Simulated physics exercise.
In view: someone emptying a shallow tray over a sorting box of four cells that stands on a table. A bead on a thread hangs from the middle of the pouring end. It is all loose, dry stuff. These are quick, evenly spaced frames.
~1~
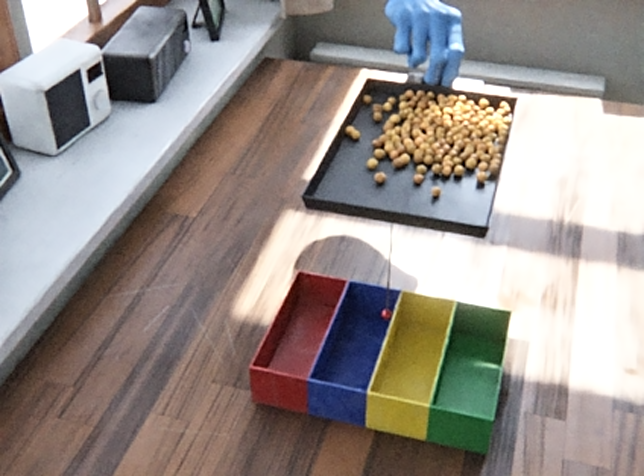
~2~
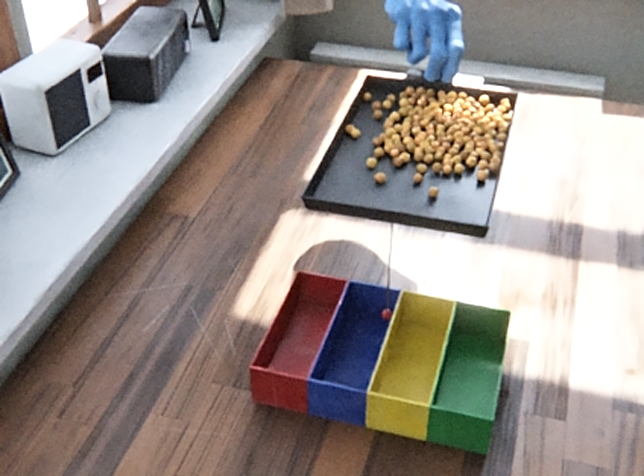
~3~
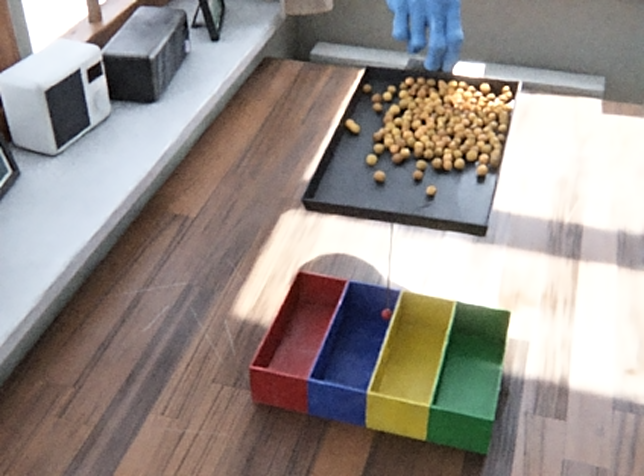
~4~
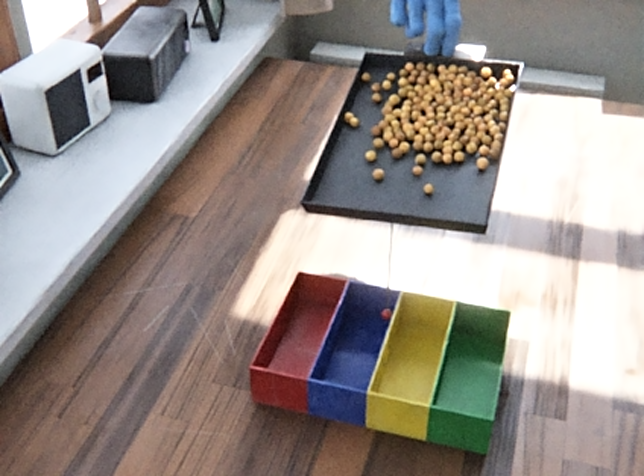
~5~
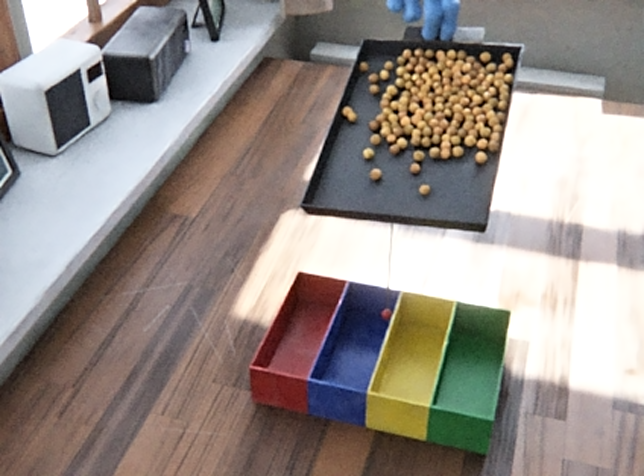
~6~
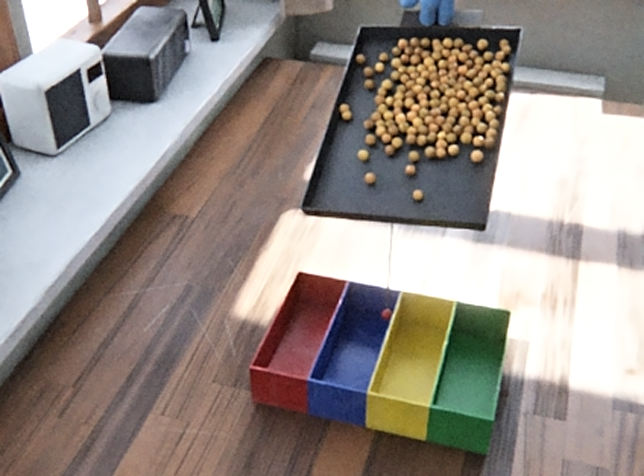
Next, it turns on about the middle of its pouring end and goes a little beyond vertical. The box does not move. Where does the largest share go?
The red one ends fullest.
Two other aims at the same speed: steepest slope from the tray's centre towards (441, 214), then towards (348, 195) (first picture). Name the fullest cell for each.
First the cell in green, then the cell in red.
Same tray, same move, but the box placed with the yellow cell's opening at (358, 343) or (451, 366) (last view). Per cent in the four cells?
Roughly 90 per cent, and 50 per cent.
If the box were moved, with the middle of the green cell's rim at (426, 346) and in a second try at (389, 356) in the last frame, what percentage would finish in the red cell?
The first gives 20 %, the second 0 %.
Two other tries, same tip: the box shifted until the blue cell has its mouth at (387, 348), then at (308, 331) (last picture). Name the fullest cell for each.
In turn: That red cell; the cell in blue.
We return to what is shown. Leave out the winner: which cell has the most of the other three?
Second comes that blue cell.
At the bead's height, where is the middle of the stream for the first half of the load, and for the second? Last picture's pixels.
The first part at (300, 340); the rest at (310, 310).
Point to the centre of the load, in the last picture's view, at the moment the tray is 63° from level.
At about (335, 233).
Shortly afterwards, tray tipped steeply; near half on the tray; a little in the red cell; a little in the blue cell; near a third falling or outside the box.
Next, tray tipped past a quarter turn; a little on the tray; near a third in the red cell; near a quarter in the blue cell; near a third falling or outside the box.
Some moments later, tray tipped past a quarter turn; near half in the red cell; near a quarter in the blue cell; near a quarter falling or outside the box.
In the end, tray tipped past a quarter turn; near half in the red cell; near a quarter in the blue cell; none at all in the green cell; none at all in the yellow cell; near a quarter outside the box.
